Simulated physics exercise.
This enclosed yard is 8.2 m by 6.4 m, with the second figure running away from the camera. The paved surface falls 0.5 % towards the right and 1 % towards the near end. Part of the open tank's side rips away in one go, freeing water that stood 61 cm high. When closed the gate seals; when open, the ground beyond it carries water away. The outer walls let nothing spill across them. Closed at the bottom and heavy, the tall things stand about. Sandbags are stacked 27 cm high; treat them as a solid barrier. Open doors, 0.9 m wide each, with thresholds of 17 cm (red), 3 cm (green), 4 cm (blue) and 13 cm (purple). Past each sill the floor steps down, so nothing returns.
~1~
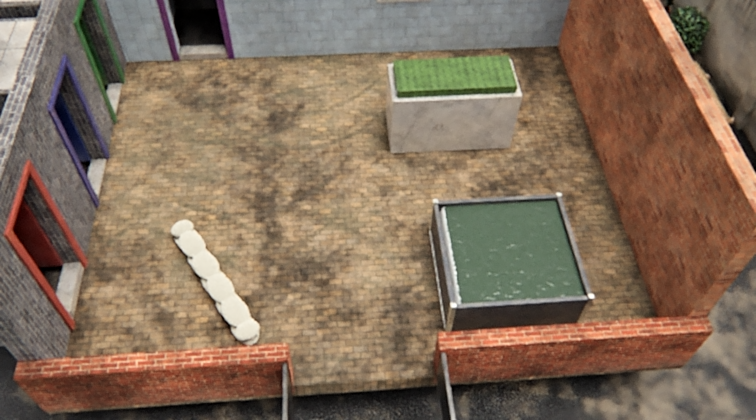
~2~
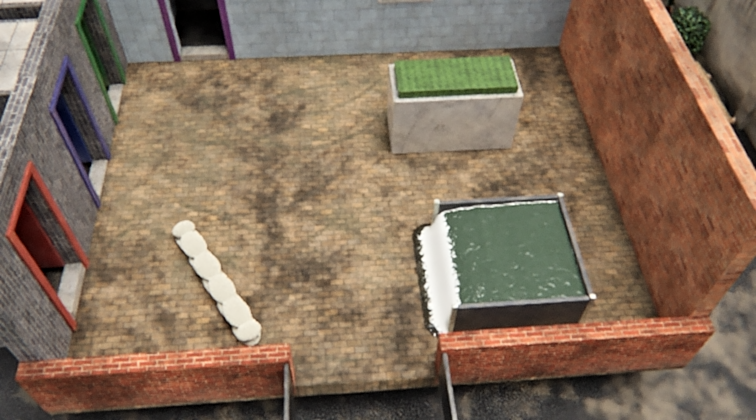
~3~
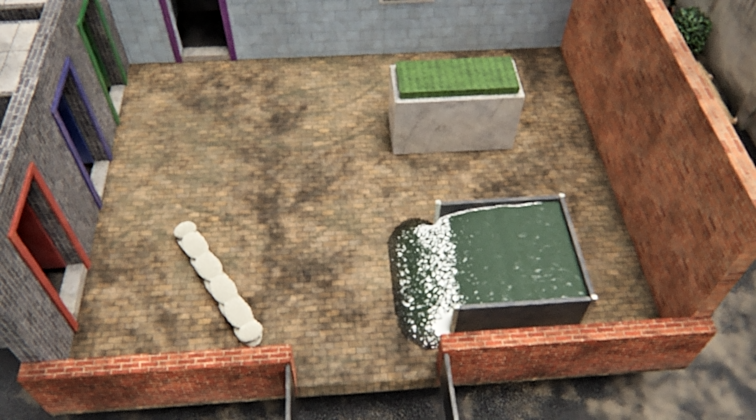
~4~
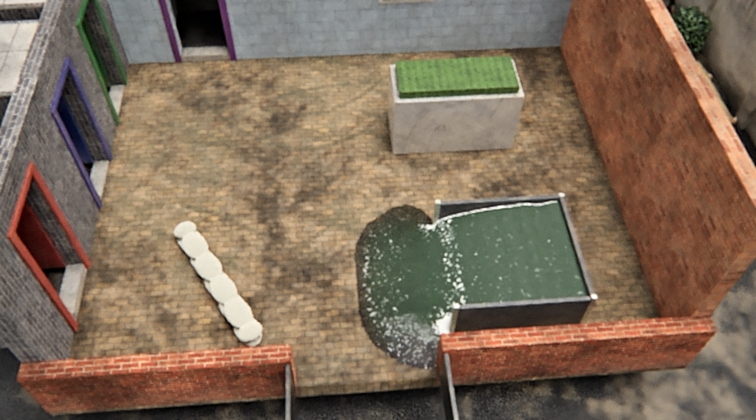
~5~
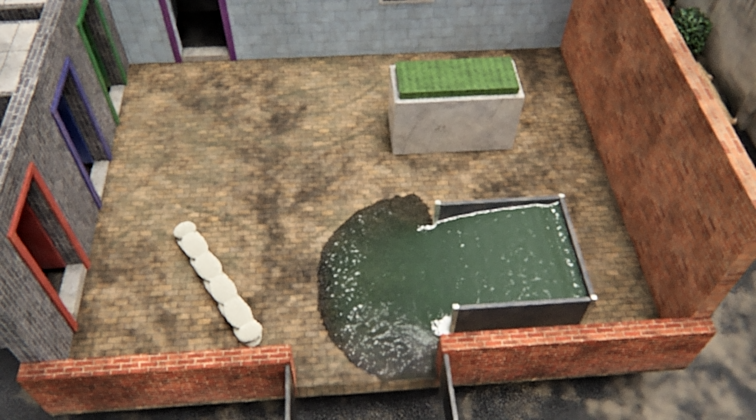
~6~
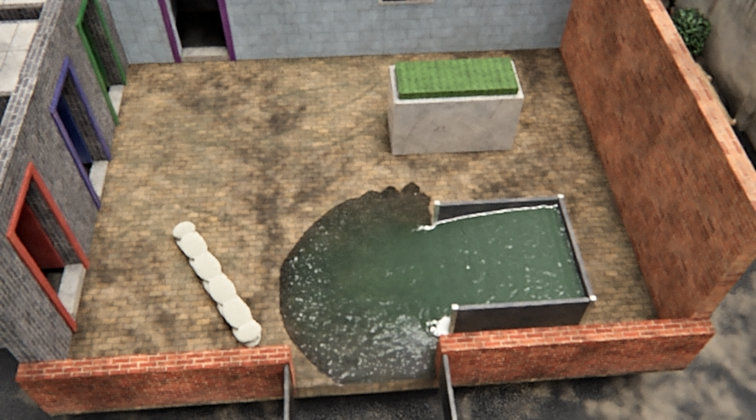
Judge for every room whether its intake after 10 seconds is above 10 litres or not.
The red door: Intake not above; the green door: Intake above; the blue door: Intake above; the purple door: Intake not above.
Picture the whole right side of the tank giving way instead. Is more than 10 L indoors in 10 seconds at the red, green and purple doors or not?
Red door doesn't reach it, green door doesn't reach it, purple door doesn't reach it.
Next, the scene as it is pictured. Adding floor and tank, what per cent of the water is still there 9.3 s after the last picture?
I'd put it at some 70 percent still there.
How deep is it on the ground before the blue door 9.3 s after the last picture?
Reading: Close to 3.0 cm.
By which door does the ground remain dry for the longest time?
Purple.
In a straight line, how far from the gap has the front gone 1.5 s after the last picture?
About 5.4 m.
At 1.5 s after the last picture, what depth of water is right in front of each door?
Depths: Red door 0 cm, green door 0 cm, blue door 0 cm, purple door 0 cm.
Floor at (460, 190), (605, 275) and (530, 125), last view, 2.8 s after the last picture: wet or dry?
The first point is not yet hit, the second is not yet hit and the third is not yet hit.
Then, 0.7 s after the last picture water covers 20 % of the floor and is deepest (30 cm) near (246, 292); red door not reached, green door not reached, blue door not reached, purple door not reached.
Then, 1.5 s after the last picture water covers 35 % of the floor and is deepest (30 cm) near (269, 372); red door not reached, green door not reached, blue door not reached, purple door not reached.
Then, 2.8 s after the last picture water covers 50 % of the floor and is deepest (15 cm) near (257, 325); red door 9 cm at the sill, 0 L in, green door 9 cm at the sill, 2 L in, blue door 8 cm at the sill, 18 L in, purple door not reached.
Then, 5.3 s after the last picture water covers 60 % of the floor and is deepest (11 cm) near (161, 113); red door 4 cm at the sill, 0 L in, green door 9 cm at the sill, 39 L in, blue door 5 cm at the sill, 38 L in, purple door 7 cm at the sill, 0 L in.
Then, 9.3 s after the last picture water covers 75 % of the floor and is deepest (6 cm) near (369, 156); red door 4 cm at the sill, 0 L in, green door 3 cm at the sill, 69 L in, blue door 3 cm at the sill, 41 L in, purple door 3 cm at the sill, 0 L in.
